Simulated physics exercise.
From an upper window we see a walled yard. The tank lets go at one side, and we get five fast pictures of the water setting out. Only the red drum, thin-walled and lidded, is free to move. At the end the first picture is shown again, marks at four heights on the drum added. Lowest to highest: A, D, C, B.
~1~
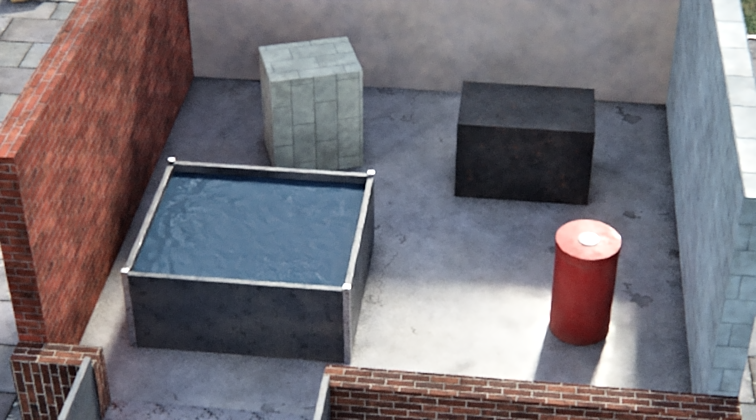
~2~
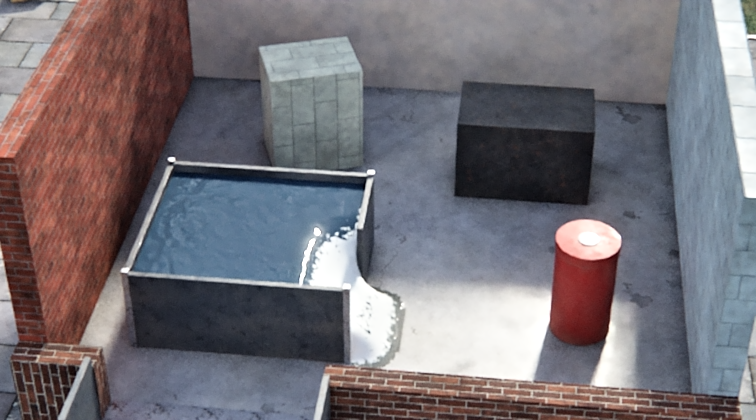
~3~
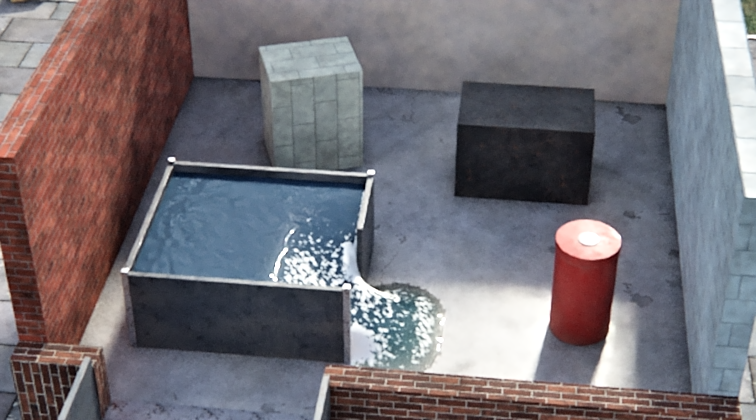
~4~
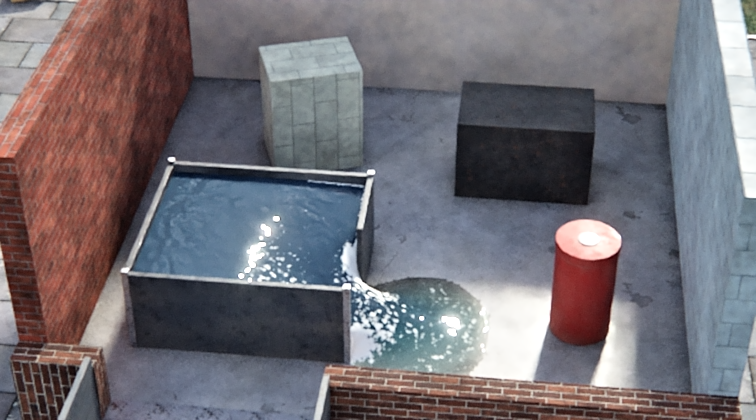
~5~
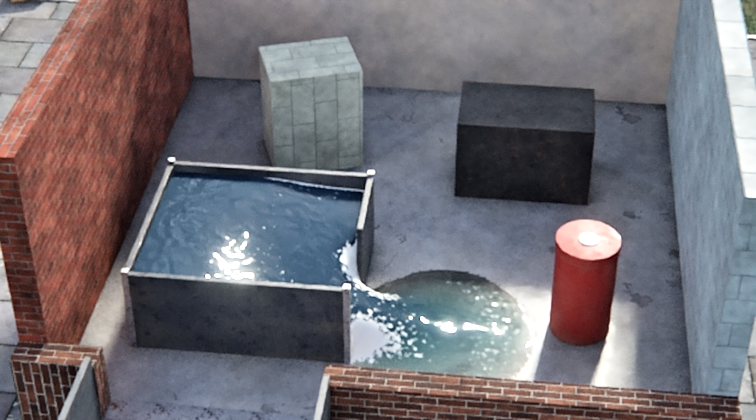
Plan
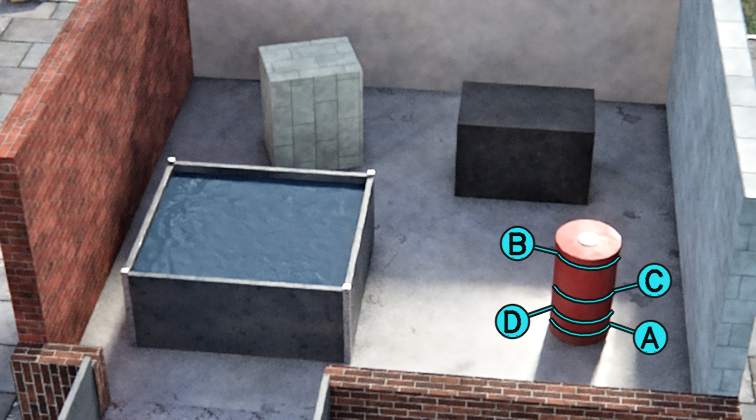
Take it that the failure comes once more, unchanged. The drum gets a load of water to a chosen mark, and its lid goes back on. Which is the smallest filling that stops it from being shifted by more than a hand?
Line C just does it.
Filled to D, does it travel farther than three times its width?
No, it does not.
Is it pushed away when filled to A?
Yes, that goes wrong.
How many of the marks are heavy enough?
Two.
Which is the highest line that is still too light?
It is D.
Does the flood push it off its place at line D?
Yes, that goes wrong.
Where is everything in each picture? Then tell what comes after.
In the first frame, lid of the red drum at (588, 239); tank full, its middle at (254, 229); open gate at (214, 360).
In the second frame, 2 % of the ground under water, its edge towards the drum at (386, 311).
In the third frame, 4 % of the ground under water, its edge towards the drum at (431, 317).
In the fourth frame, 6 % of the ground under water, its edge towards the drum at (475, 321).
In the fifth frame, lid of the red drum at (588, 239); 9 % of the ground under water, its edge towards the drum at (520, 324).
In cyan, A at (580, 335); B at (588, 268); C at (584, 301); D at (582, 322); from the bottom up A, D, C, B.
Choosing A, it is pushed about 6 times its own width away.
Choosing B, it does not move.
Choosing C, it does not move.
Choosing D, it is pushed about its own width away.
